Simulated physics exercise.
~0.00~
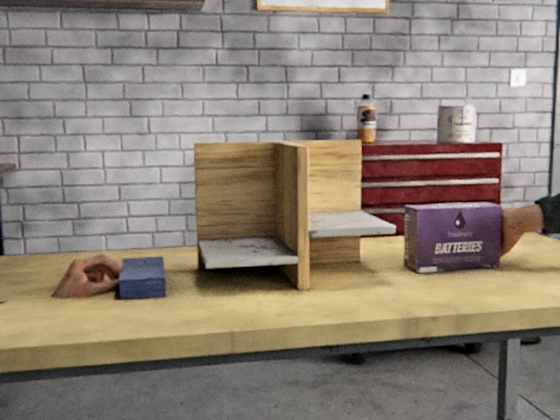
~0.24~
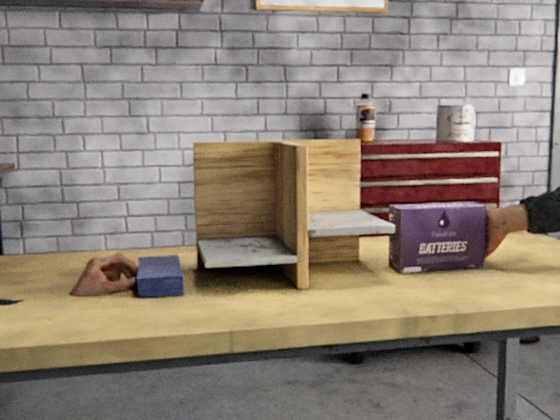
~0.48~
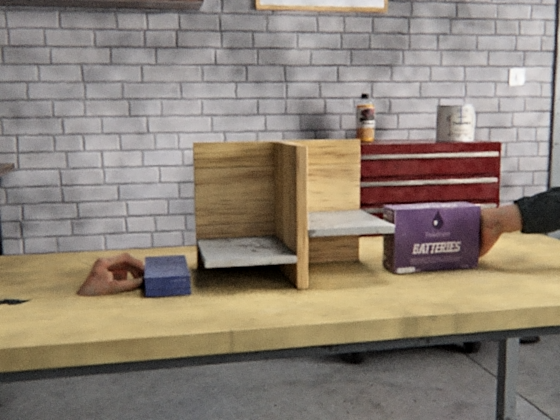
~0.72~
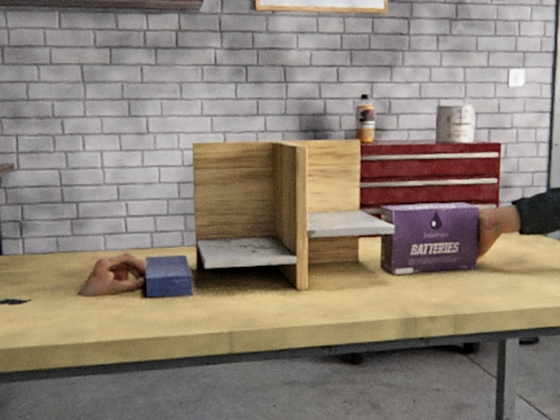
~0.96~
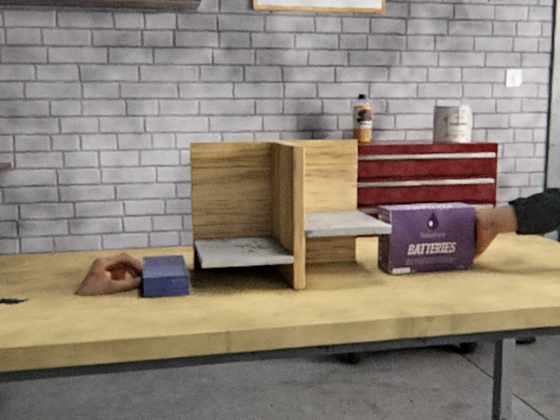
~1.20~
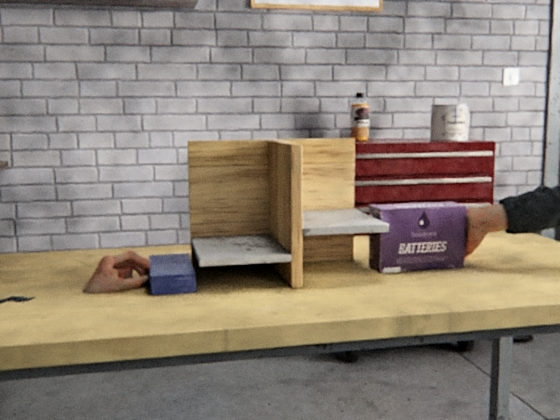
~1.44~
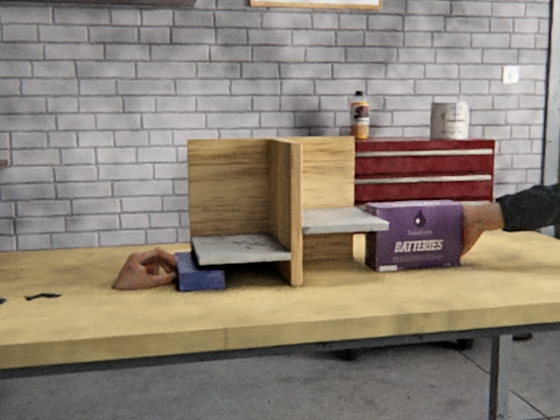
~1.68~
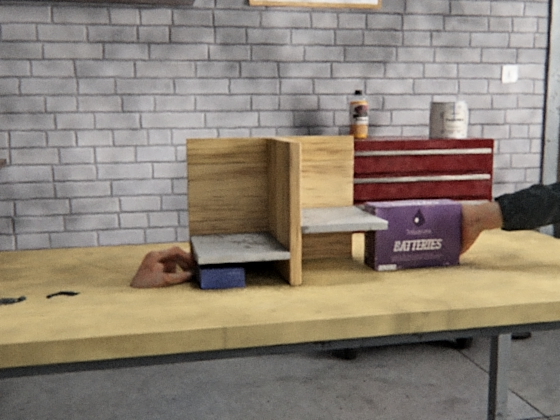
Two hands push a blue packet under the left shelf and a purple box against the right.
